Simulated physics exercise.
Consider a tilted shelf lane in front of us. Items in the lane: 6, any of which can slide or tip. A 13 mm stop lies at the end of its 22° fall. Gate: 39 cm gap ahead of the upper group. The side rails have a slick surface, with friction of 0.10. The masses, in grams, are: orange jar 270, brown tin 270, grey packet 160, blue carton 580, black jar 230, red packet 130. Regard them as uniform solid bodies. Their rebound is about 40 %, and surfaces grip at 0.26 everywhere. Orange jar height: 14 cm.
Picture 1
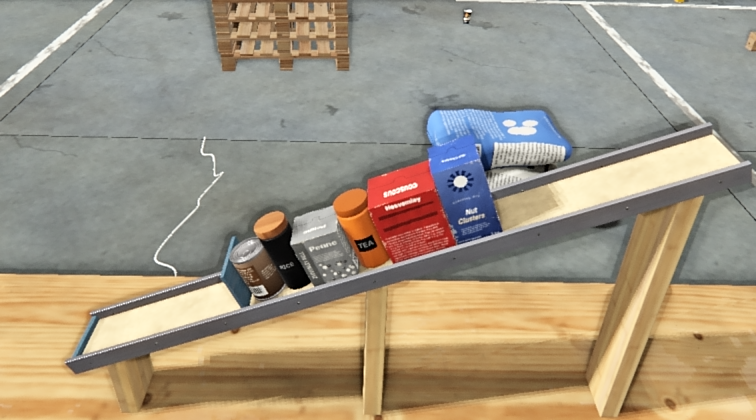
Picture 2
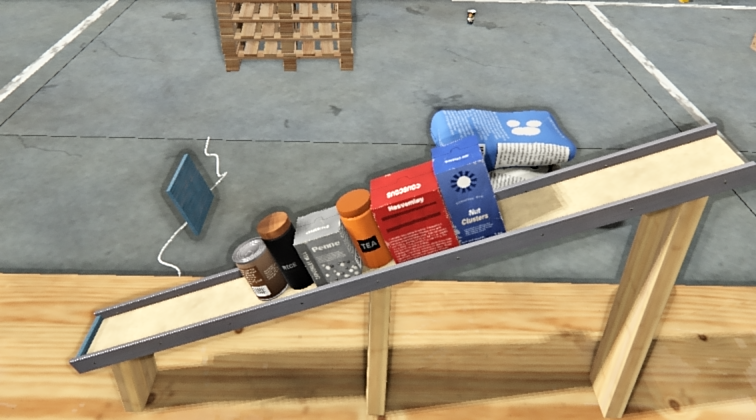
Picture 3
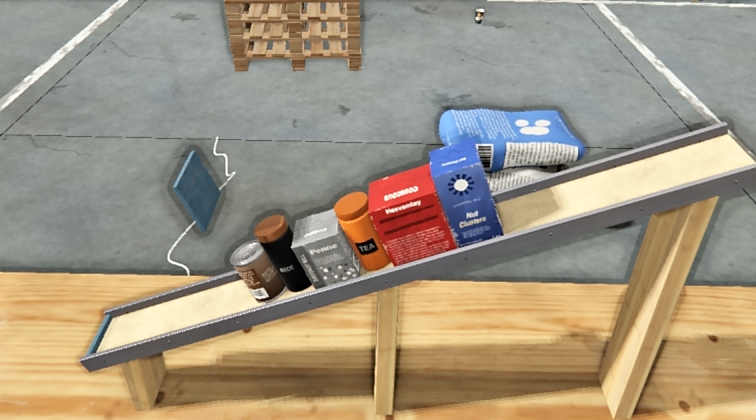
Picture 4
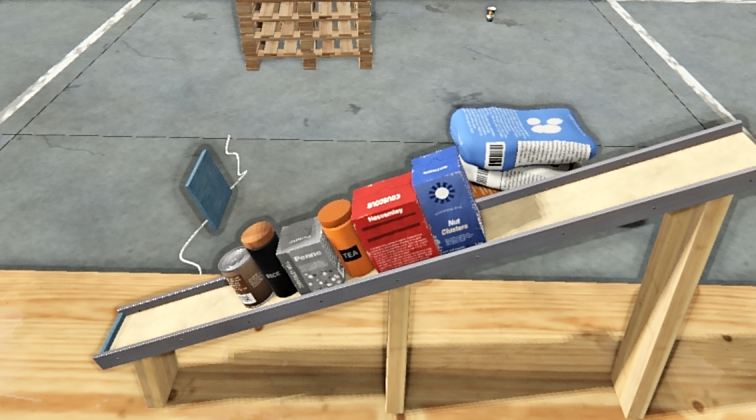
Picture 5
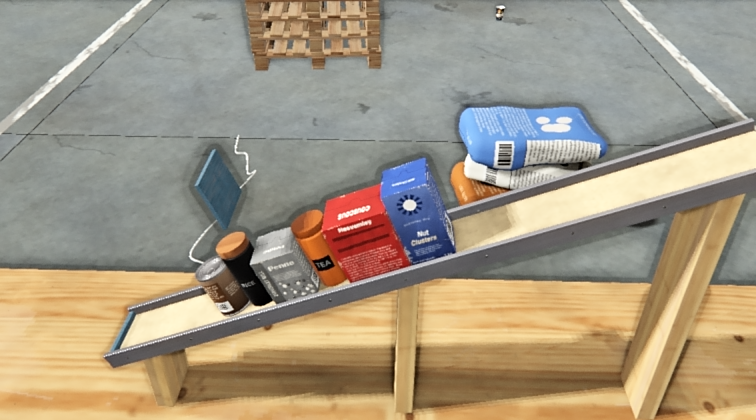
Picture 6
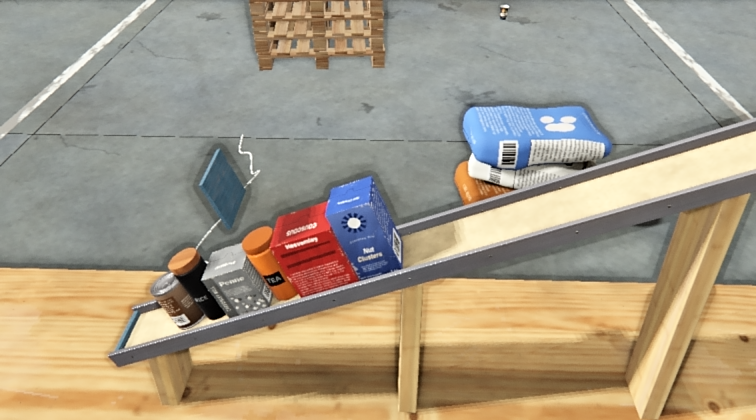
On a tilted shelf lane above a concrete floor, a blue gate comes away and a row of packaged groceries slides down leftward.
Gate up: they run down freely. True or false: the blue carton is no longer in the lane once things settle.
False.
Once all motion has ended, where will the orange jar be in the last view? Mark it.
(201, 277).
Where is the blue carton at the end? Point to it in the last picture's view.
Rest point: Near (309, 267).
Then, 0.10 s past the last view, leader 3 cm from the stop; blue carton near (325, 243).
Then, 0.40 s past the last view, blue carton tipped 63° against what carries it near (368, 231); red packet tipped 25° against what carries it; black jar tipped 12° against what carries it.
Finally, on their side or leaning hard in the lane, blue carton; the other 5 in the lane. In the last view, blue carton near (309, 267).
